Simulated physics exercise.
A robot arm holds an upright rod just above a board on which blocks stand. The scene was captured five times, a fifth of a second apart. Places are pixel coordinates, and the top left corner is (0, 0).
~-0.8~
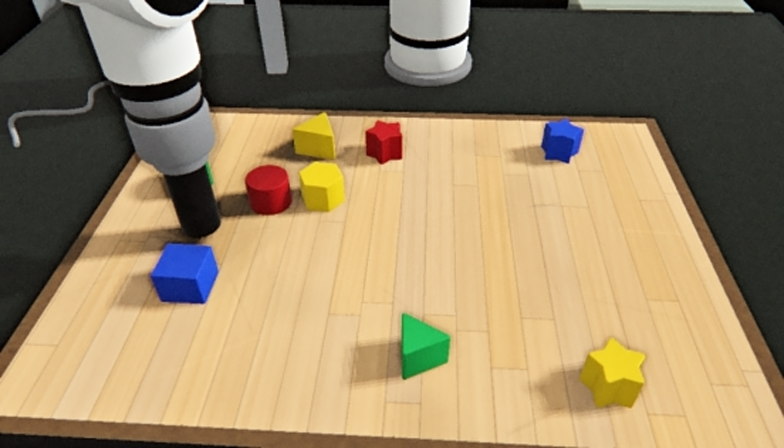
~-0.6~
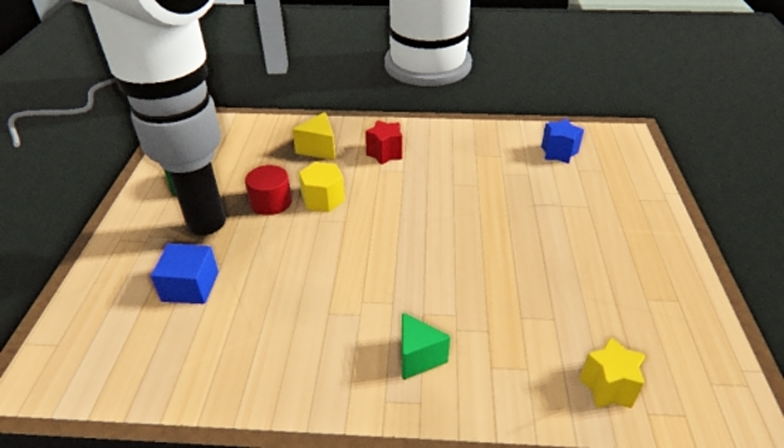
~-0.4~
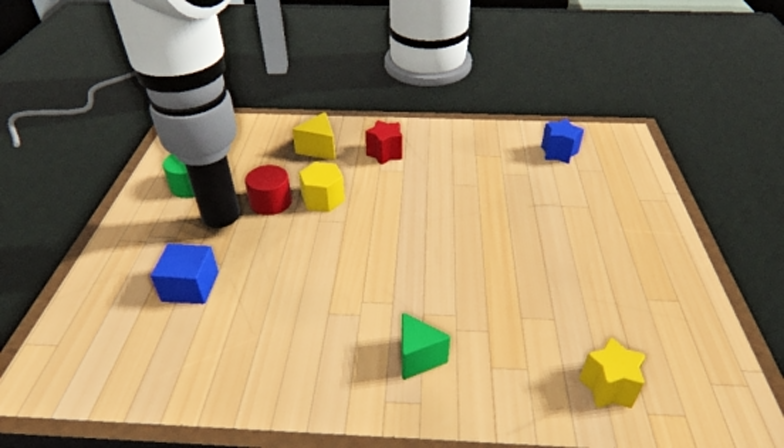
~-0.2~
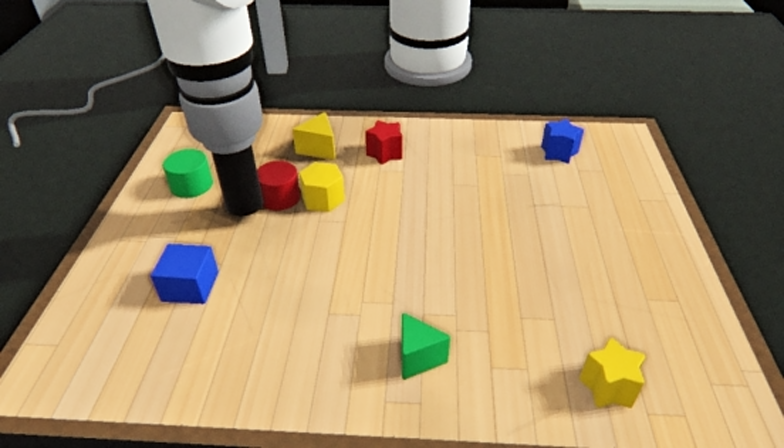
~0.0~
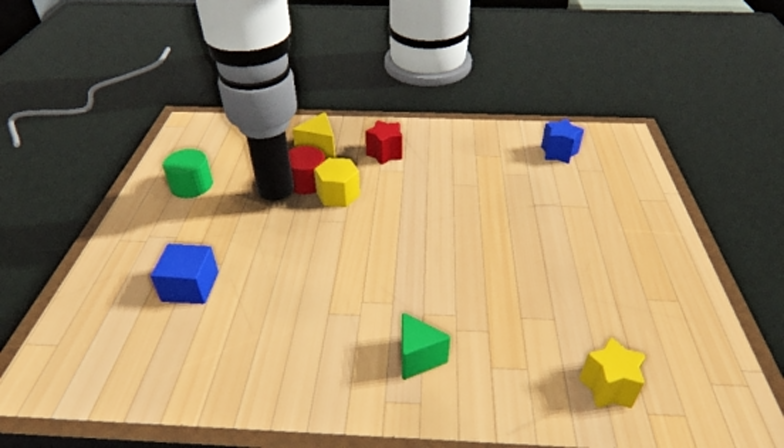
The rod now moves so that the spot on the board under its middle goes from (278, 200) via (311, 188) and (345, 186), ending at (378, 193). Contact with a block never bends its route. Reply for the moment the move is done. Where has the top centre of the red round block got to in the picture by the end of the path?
Around (346, 139).
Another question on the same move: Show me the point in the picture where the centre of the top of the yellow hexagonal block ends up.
It should be at (405, 184) by then.
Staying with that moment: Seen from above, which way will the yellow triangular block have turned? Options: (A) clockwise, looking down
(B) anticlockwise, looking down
It's B.
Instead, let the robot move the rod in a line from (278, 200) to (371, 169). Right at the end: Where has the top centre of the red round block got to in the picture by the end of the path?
Somewhere near (359, 125).
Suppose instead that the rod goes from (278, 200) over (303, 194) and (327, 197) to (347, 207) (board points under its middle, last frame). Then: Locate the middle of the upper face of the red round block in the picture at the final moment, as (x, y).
Put as a pixel place, it's (326, 147).
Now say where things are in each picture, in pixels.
In the first frame, tip of the rod at (202, 226), middles of tops, red round block at (266, 177), yellow triangular block at (317, 125), yellow hexagonal block at (320, 174), red star-shaped block at (385, 129).
In the second frame, rod at (207, 223), nothing pushed.
In the third frame, rod at (221, 216), nothing pushed.
In the fourth frame, rod at (245, 205), red round block at (276, 172).
In the fifth frame, rod at (276, 190), red round block at (303, 157), yellow triangular block at (317, 125), yellow hexagonal block at (336, 169), red star-shaped block at (385, 129).
What follows on the original path. One third of the way, rod at (311, 178); red round block at (330, 143); yellow hexagonal block at (347, 169), turned 15° clockwise.
Two thirds of the way, rod at (346, 176); red round block at (346, 139); yellow triangular block at (319, 123), turned 25° anticlockwise; yellow hexagonal block at (376, 174), turned 55° clockwise.
At the end, rod at (378, 183); red round block at (346, 139); yellow triangular block at (319, 123), turned 25° anticlockwise; yellow hexagonal block at (405, 184), turned 75° clockwise; red star-shaped block unmoved.
